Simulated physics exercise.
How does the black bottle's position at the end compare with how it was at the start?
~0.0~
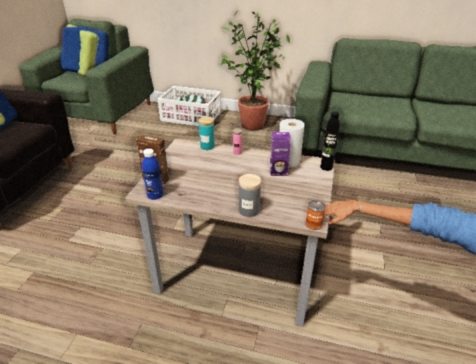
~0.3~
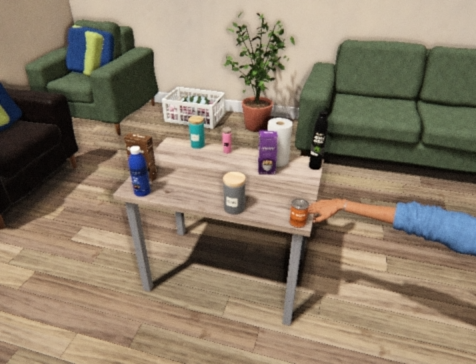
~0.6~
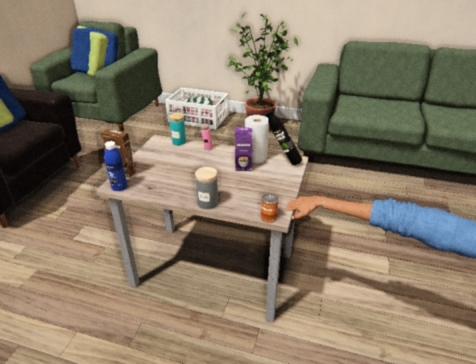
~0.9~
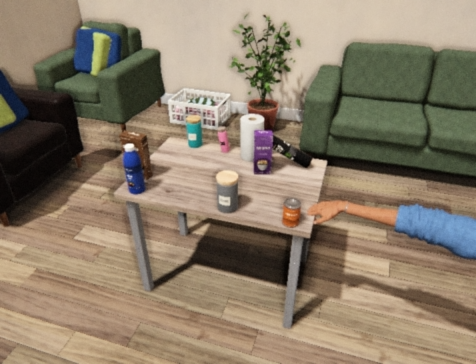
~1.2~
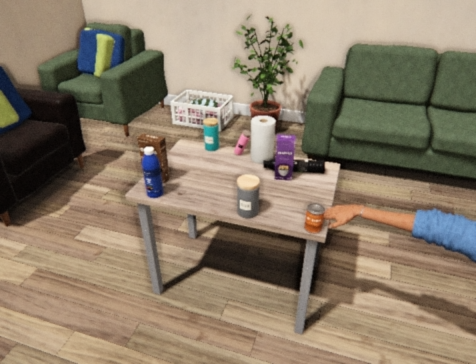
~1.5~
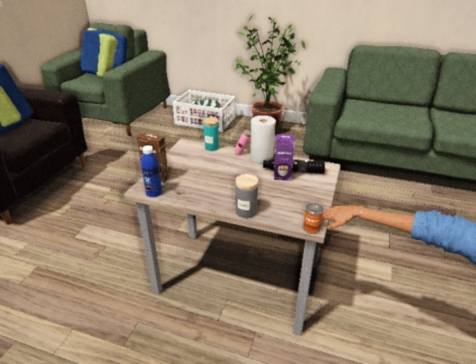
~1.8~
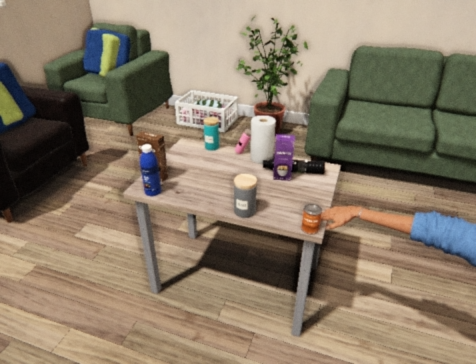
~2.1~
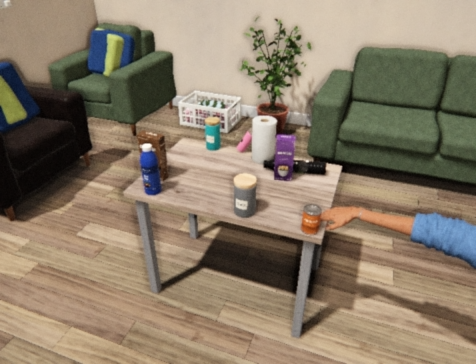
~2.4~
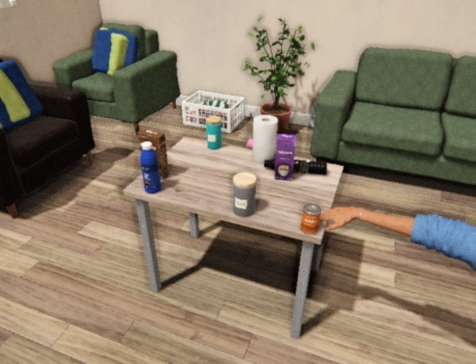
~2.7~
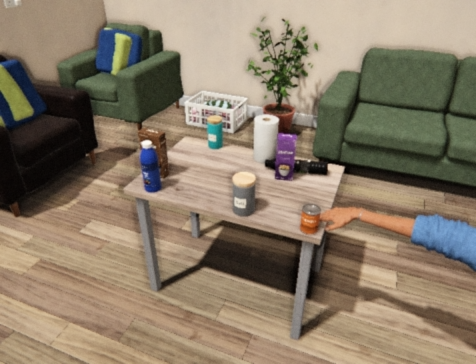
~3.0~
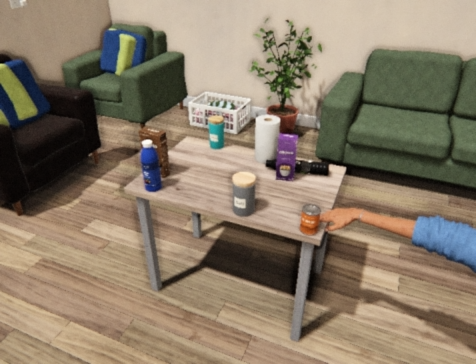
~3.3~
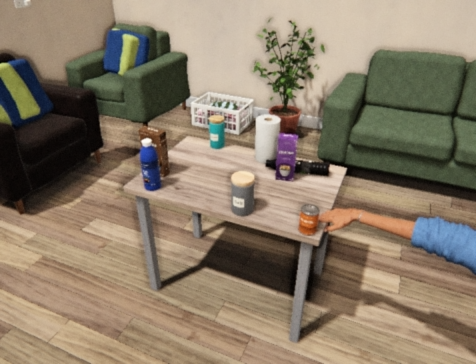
At the start the black bottle stands upright on the table, and at the end it is lying on its side there.
